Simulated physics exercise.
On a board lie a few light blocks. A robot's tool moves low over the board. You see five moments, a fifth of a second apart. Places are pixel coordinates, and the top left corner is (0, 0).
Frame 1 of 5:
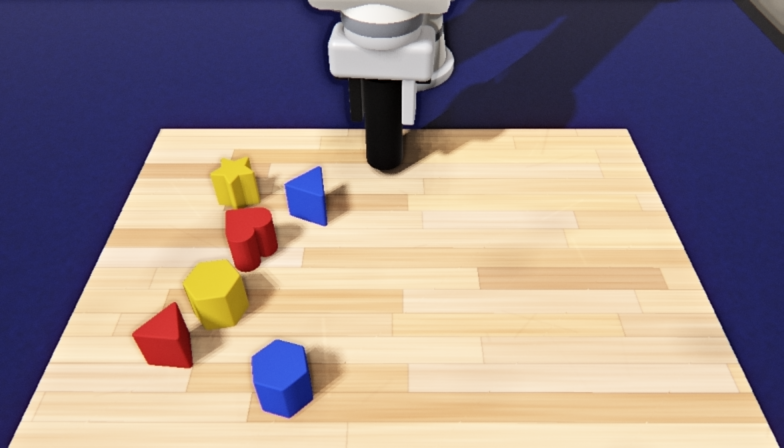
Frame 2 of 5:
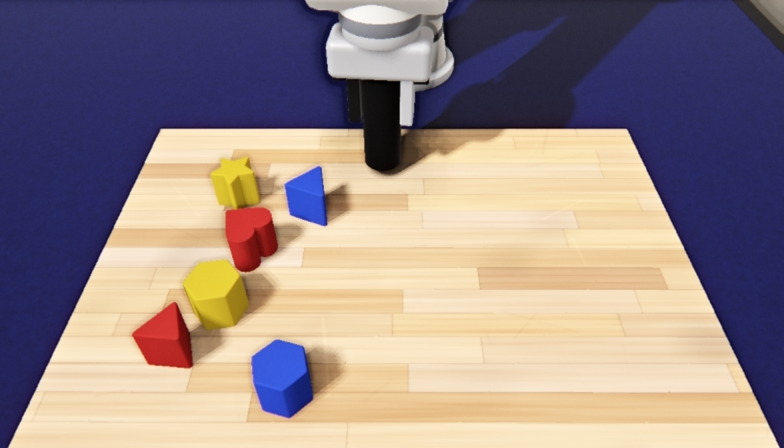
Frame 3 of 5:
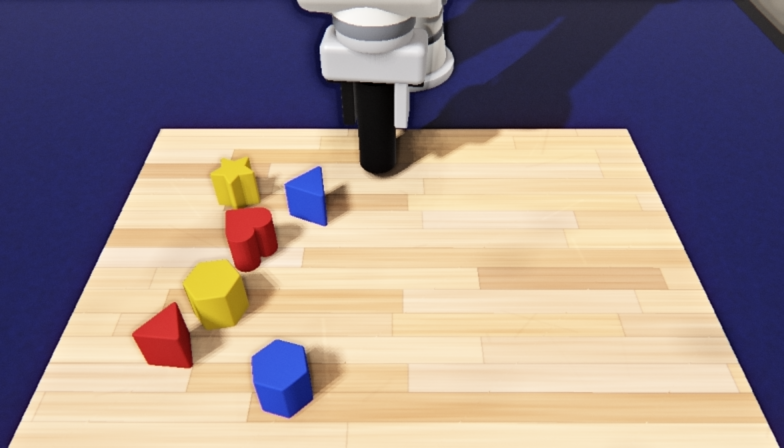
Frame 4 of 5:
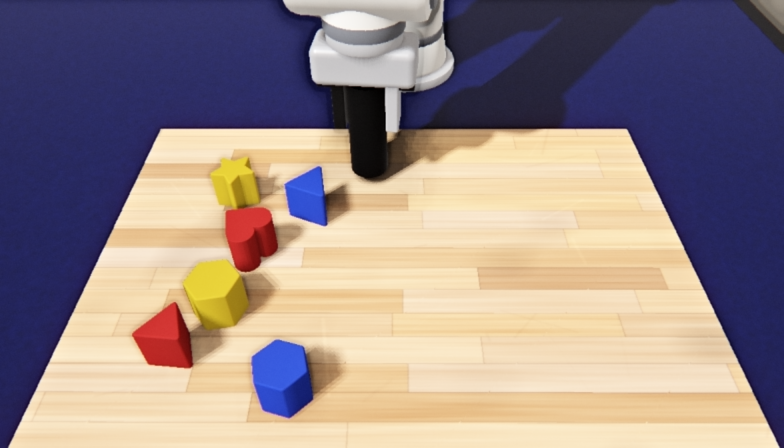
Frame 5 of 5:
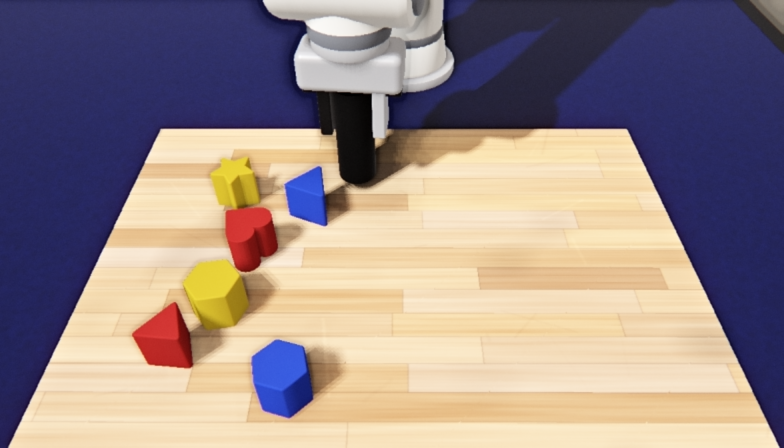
At first, a robot arm's black tool stands near the back edge of a wooden board, to the right of six red, yellow and blue blocks. The tool then slides a short way left and slightly forward, nearing the blue triangular block, while all the blocks stay still.
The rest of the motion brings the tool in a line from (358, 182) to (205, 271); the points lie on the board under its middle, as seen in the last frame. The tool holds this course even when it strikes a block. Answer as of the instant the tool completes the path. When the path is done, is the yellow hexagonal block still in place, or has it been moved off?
Somewhere new.
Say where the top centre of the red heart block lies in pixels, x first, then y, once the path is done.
Close to (187, 273).
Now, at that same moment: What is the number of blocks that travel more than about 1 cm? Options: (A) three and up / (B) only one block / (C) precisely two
I choose A.
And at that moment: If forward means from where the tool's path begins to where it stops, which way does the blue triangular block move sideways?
Left.
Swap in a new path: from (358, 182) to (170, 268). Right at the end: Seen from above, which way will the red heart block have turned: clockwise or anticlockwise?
The twist is anticlockwise.
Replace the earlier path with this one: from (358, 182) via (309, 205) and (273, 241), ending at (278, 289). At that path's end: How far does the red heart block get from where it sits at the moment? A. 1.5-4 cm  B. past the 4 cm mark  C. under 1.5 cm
The answer is A.
On the path given first. One third of the way, tool (310, 200); blue triangular block (289, 198), turned 50° anticlockwise.
Two thirds of the way, tool (259, 229); red heart block (227, 238), turned 60° clockwise; blue triangular block (270, 229), turned 95° anticlockwise.
At the end, tool (202, 262); yellow hexagonal block (208, 301), turned 40° anticlockwise; yellow star still; red heart block (187, 273); blue triangular block (267, 232), turned 115° anticlockwise.
